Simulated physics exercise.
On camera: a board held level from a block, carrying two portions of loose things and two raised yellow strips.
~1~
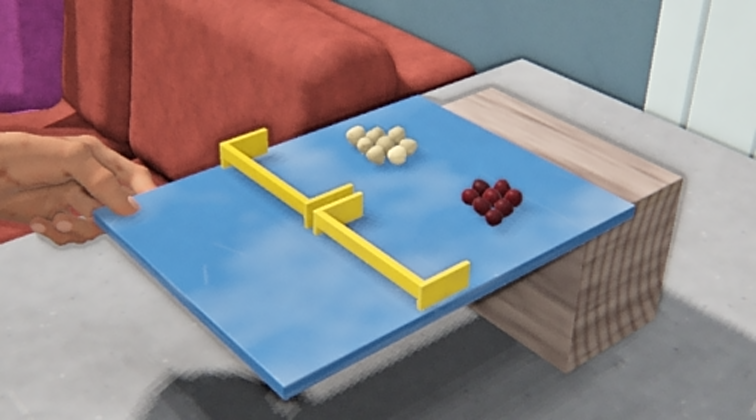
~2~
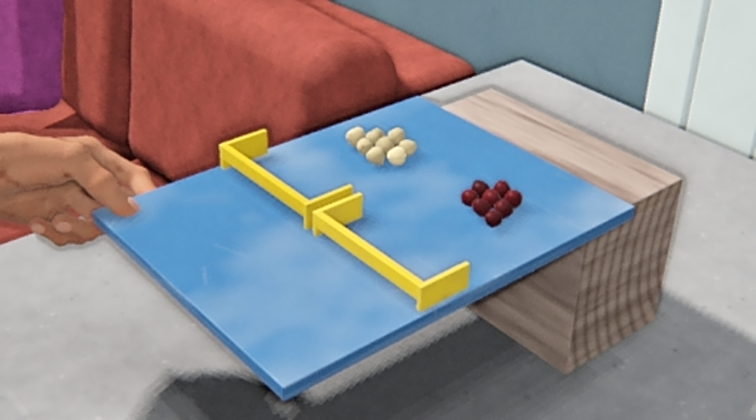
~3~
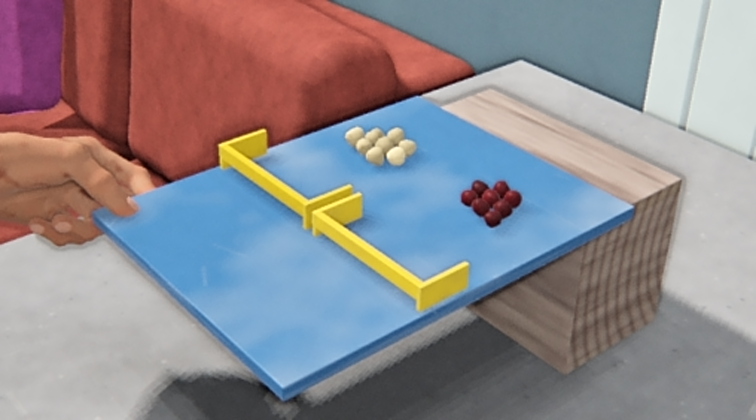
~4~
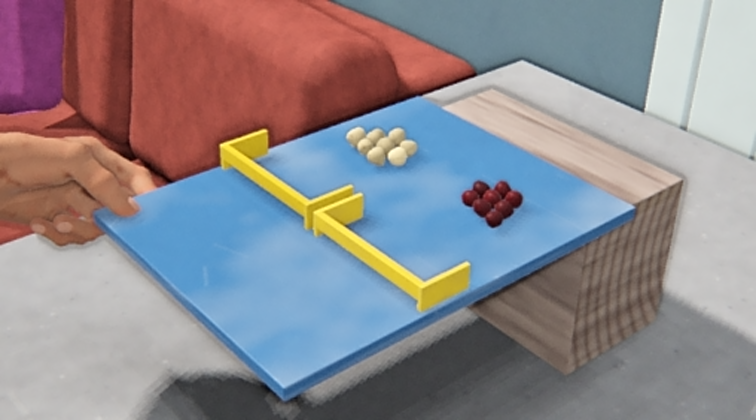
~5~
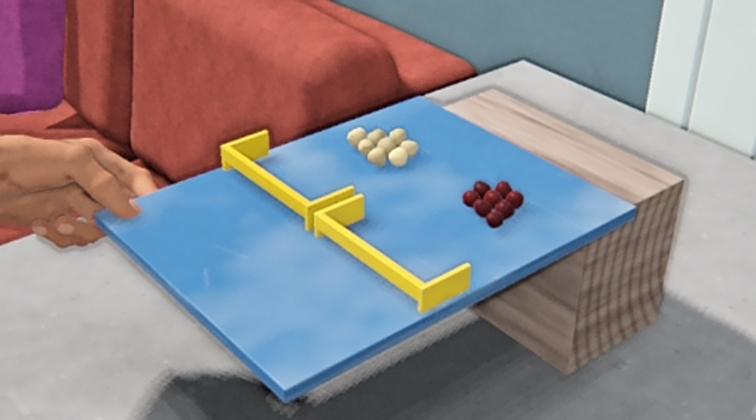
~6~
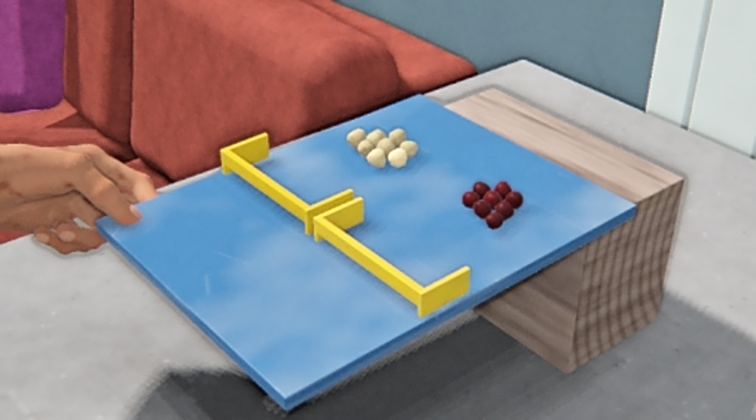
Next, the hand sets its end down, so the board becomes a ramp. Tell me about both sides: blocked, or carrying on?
Here the front portion ends behind the gate, and the back portion ends behind the gate.
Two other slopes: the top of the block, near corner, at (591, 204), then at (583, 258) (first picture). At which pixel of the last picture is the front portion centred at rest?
Around (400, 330) in the first try, (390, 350) in the second.
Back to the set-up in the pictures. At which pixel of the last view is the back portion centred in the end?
Close to (295, 269).
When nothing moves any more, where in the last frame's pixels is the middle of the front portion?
Around (393, 337).
Then, 0.77 s later than the last frame, board sloping at 17°; front portion on its way down; back portion on its way down.
Then, 1.43 s later than the last frame, board sloping at 30°; front portion has reached its gate; back portion has reached its gate.
Then, 2.01 s later than the last frame, board resting at 31°; front portion has reached its gate; back portion has reached its gate.
When it is over, board resting at 31°; front portion gathered behind its gate; back portion gathered behind its gate.
